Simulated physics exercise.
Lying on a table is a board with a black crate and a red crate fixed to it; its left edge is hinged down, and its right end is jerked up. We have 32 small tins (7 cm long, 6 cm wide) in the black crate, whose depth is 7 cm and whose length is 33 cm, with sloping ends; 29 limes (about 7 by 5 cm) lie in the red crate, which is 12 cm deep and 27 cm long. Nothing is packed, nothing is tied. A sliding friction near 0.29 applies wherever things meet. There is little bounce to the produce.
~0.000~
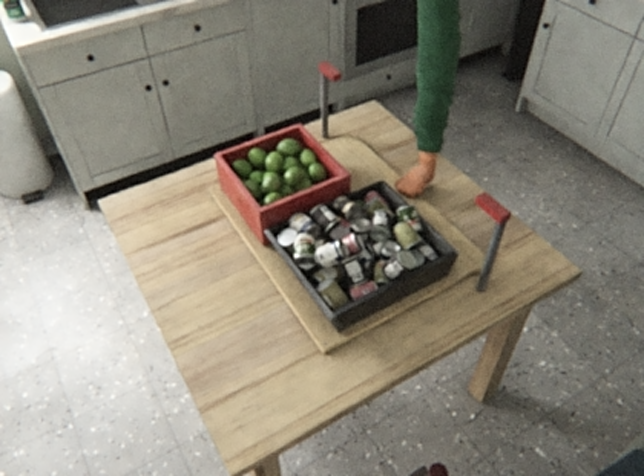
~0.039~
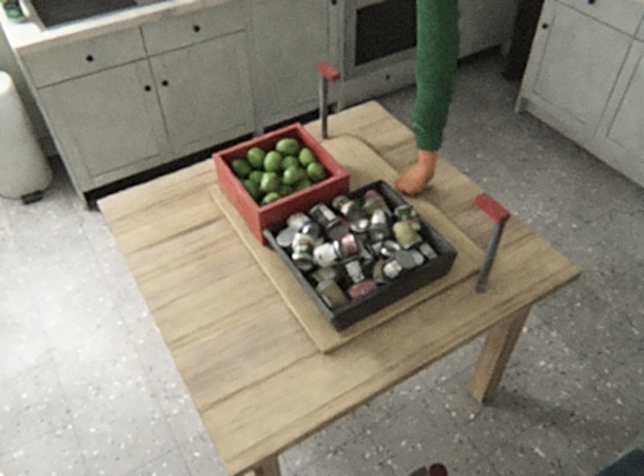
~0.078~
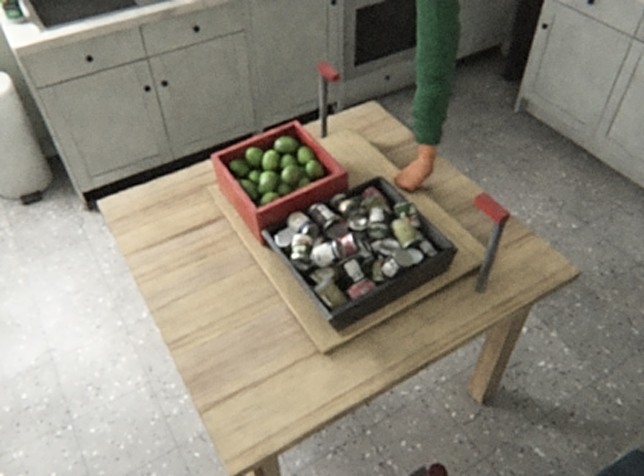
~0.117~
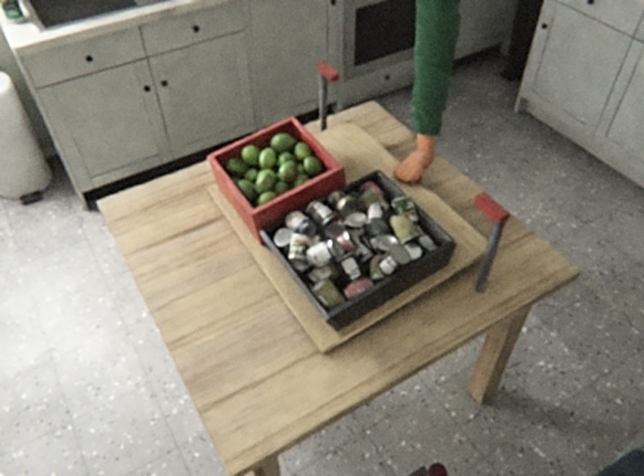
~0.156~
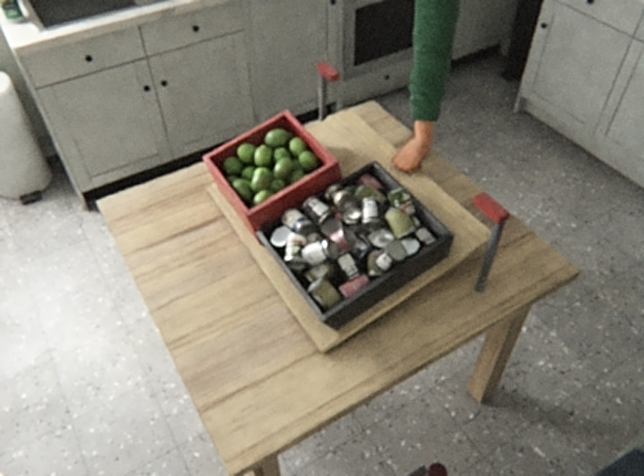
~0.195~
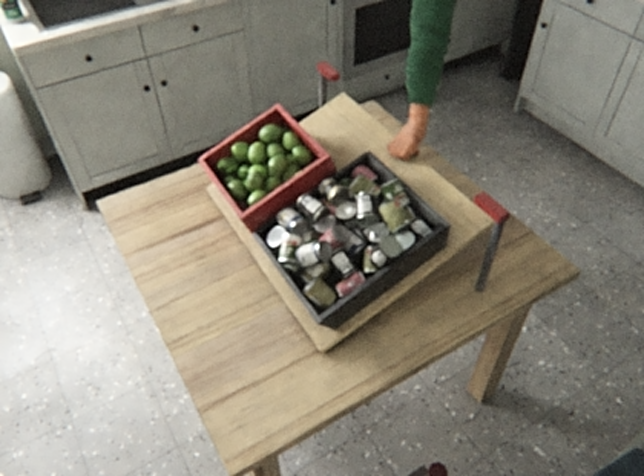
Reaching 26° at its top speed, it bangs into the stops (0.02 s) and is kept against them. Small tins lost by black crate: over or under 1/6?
Over.
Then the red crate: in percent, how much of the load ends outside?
About 0 percent for the red crate.
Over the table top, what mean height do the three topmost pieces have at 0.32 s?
Close to 30 cm up.
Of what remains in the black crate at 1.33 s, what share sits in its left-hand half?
Close to 80 in every hundred.
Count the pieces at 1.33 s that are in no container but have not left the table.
My count comes to close to 8.
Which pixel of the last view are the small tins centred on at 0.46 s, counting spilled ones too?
In the last picture they centre on about (317, 244).
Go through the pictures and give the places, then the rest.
In the first frame (places track the rim corner closest to us here), black crate (333, 314); red crate (262, 209); tipped 0°; all still inside.
Black crate (332, 315); red crate (261, 210); tipped 1°, in the second frame.
Black crate (330, 315); red crate (258, 210); tipped 3°, in the third frame.
Black crate (328, 316); red crate (255, 211); tipped 7°, in the fourth frame.
Black crate (324, 317); red crate (250, 212); tipped 12°, in the fifth frame.
Black crate (320, 318); red crate (243, 215); tipped 19°; all still inside, in the sixth frame.
After 0.22 s, the board meets the red stops.
After 0.32 s, tilt 26°; the black crate has all 32 and the red crate has all 29.
After 0.46 s, tilt 26°; the black crate is down by 2 of 32 and the red crate has all 29.
After 0.72 s, tilt 26°; the black crate is down by 7 of 32 and the red crate has all 29.
When it is over (at 1.33 s), the black crate is down by 10 of 32 and the red crate has all 29. Asked share, 10 of 32, 31 per cent.
